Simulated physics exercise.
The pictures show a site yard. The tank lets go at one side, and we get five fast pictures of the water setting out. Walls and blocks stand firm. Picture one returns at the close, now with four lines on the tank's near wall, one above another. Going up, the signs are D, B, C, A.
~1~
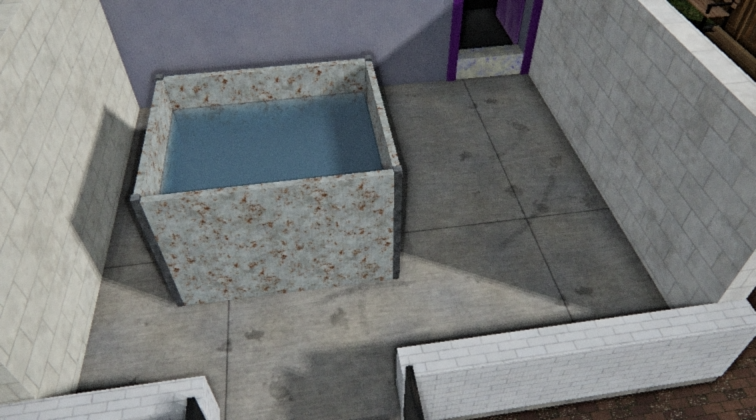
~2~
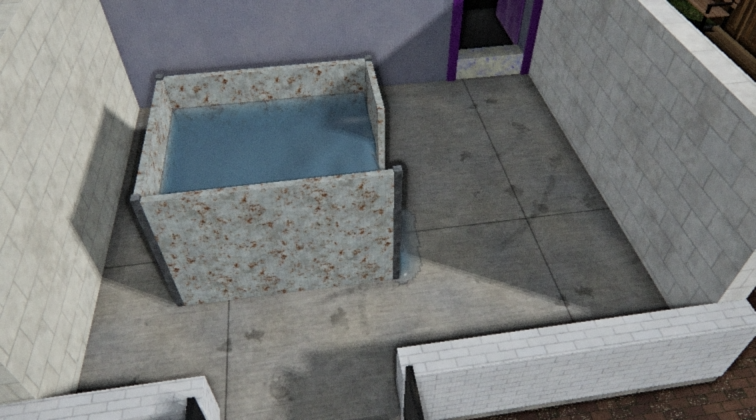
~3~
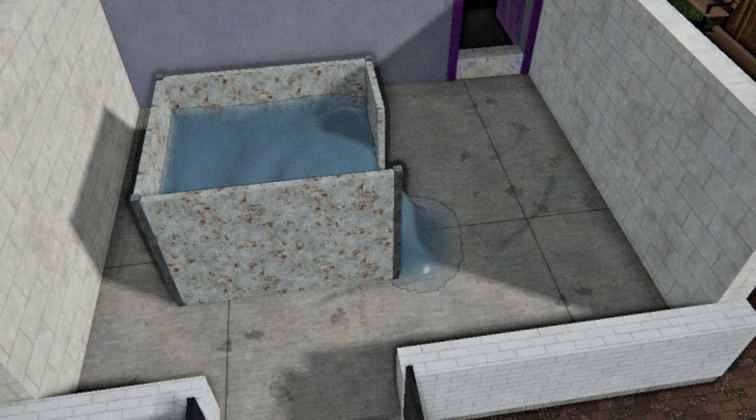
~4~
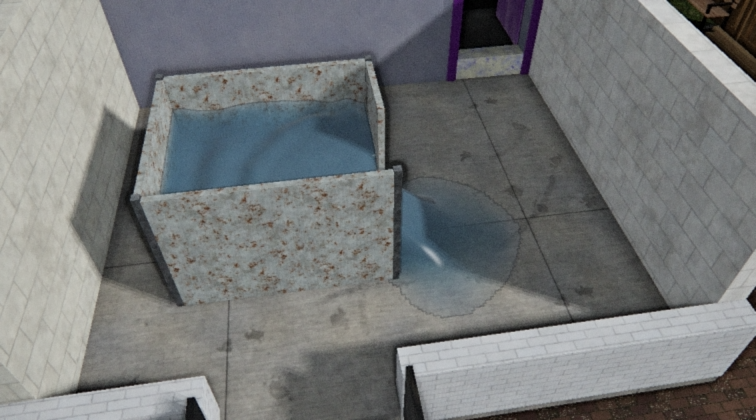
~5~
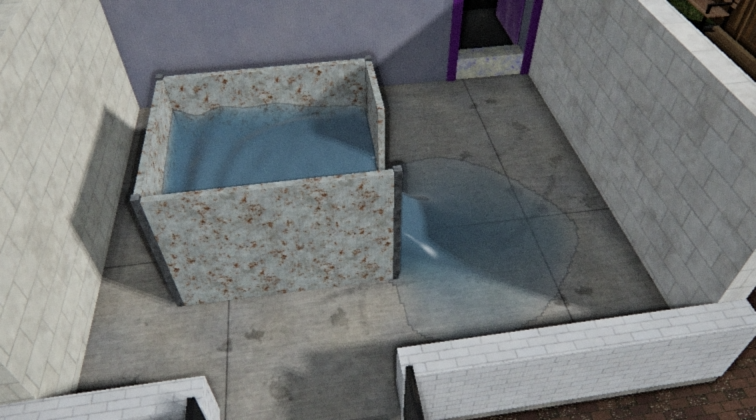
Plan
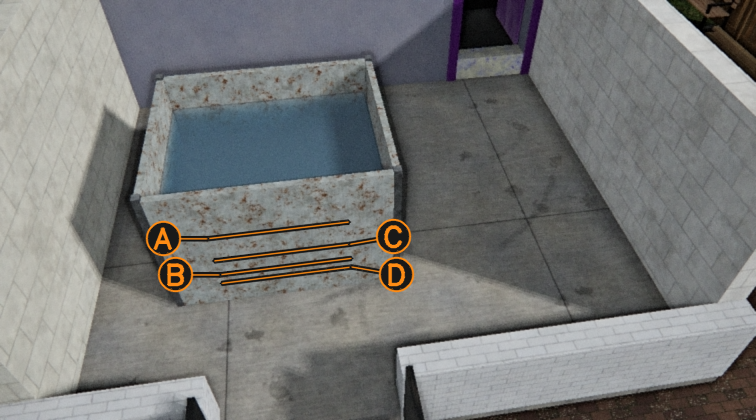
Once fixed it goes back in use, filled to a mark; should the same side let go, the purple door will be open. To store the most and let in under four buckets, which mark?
Line A.
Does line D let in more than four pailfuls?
No, not at all.
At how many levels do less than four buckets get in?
All four.
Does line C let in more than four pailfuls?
No, not at all.
On the marked copy, A at (278, 230); B at (285, 266); C at (283, 252); D at (287, 275); from the bottom up D, B, C, A.
For line A, a splash gets over, under a bucket.
For line B, nothing gets over.
For line C, nothing gets over.
For line D, nothing gets over.
